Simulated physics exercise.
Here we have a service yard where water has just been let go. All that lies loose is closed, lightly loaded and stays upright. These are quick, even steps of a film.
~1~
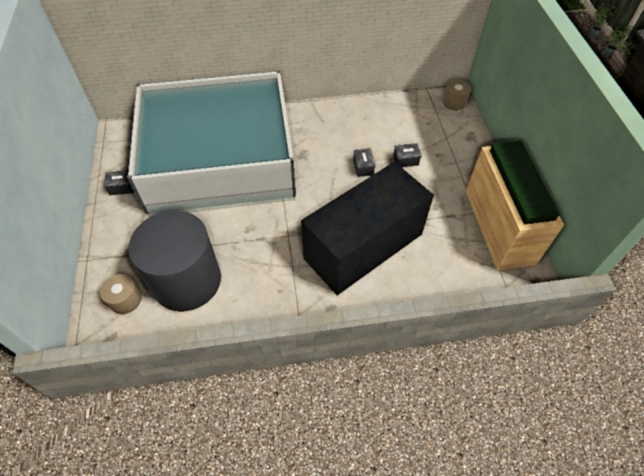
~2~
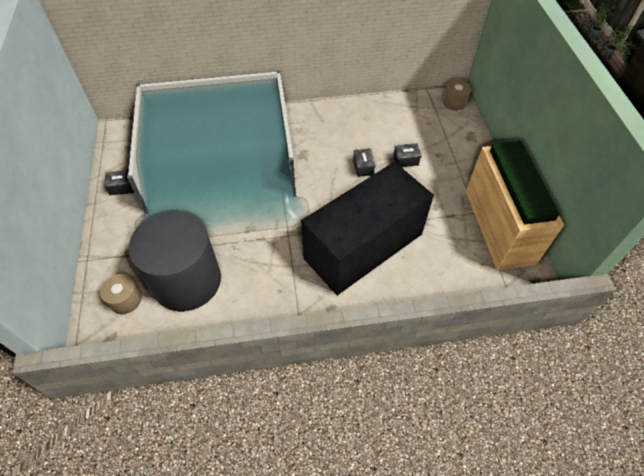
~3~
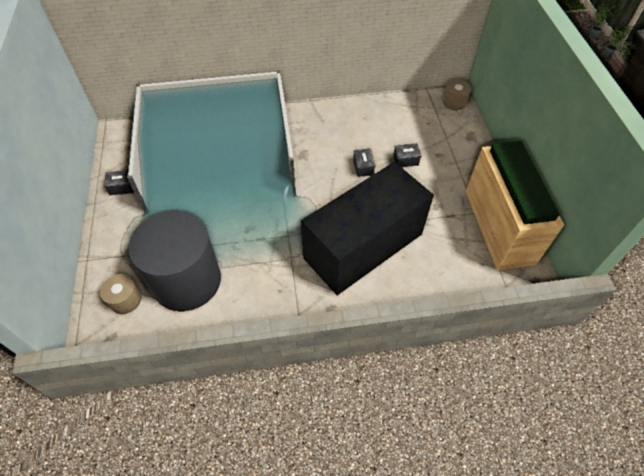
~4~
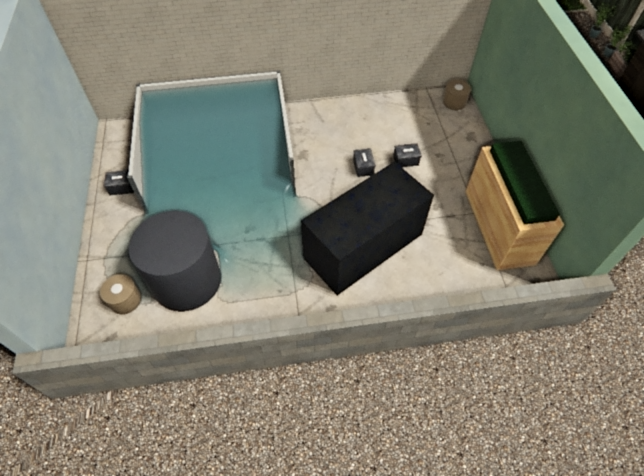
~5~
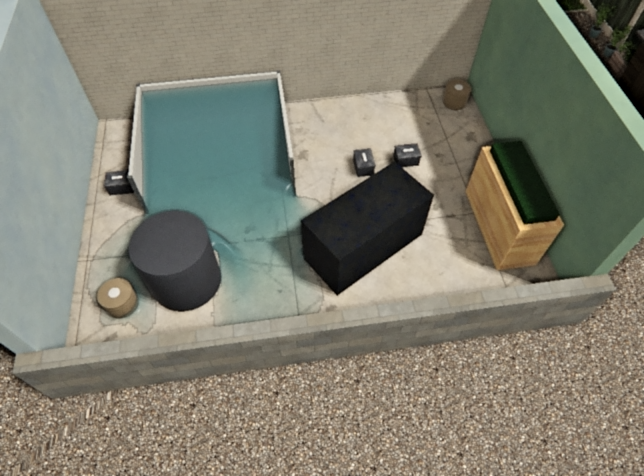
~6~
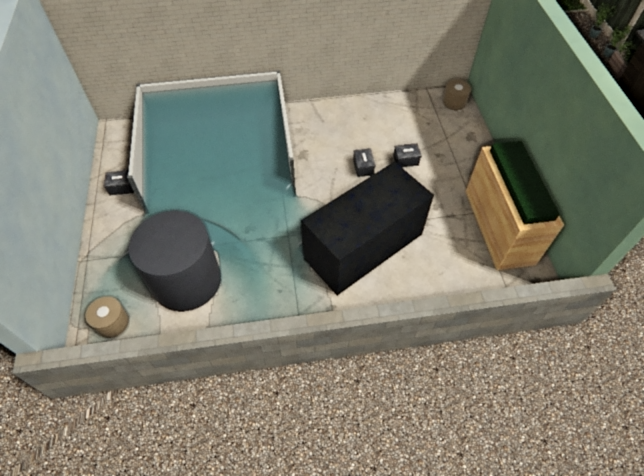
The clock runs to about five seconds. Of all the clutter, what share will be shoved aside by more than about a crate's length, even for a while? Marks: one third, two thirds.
It is two thirds or above.
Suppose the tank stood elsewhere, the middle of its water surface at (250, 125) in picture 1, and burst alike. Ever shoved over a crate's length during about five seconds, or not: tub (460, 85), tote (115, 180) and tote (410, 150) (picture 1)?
In turn: No, yes, moved that far.
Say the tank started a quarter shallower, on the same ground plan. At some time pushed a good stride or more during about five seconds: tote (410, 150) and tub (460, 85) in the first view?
As listed: That far or more, not that far.
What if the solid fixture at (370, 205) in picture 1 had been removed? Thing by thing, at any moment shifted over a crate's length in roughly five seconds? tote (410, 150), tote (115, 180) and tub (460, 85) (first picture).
In that order: Swept aside, swept aside, short of that.
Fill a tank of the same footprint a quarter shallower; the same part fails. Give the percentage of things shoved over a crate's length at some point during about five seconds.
About 80 per cent.
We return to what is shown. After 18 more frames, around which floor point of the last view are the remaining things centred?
Around (312, 150).
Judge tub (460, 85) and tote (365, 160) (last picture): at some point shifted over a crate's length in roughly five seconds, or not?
In turn: Not that far, pushed that far.
A moment on, 1 of 5 are well off their spots; 1 afloat.
Next, 0 of 5 are well off their spots; 1 afloat.
Later, 4 of 5 are well off their spots; 2 afloat.
In the end, 4 of 5 are well off their spots, and 4 have been at some point; 5 afloat.
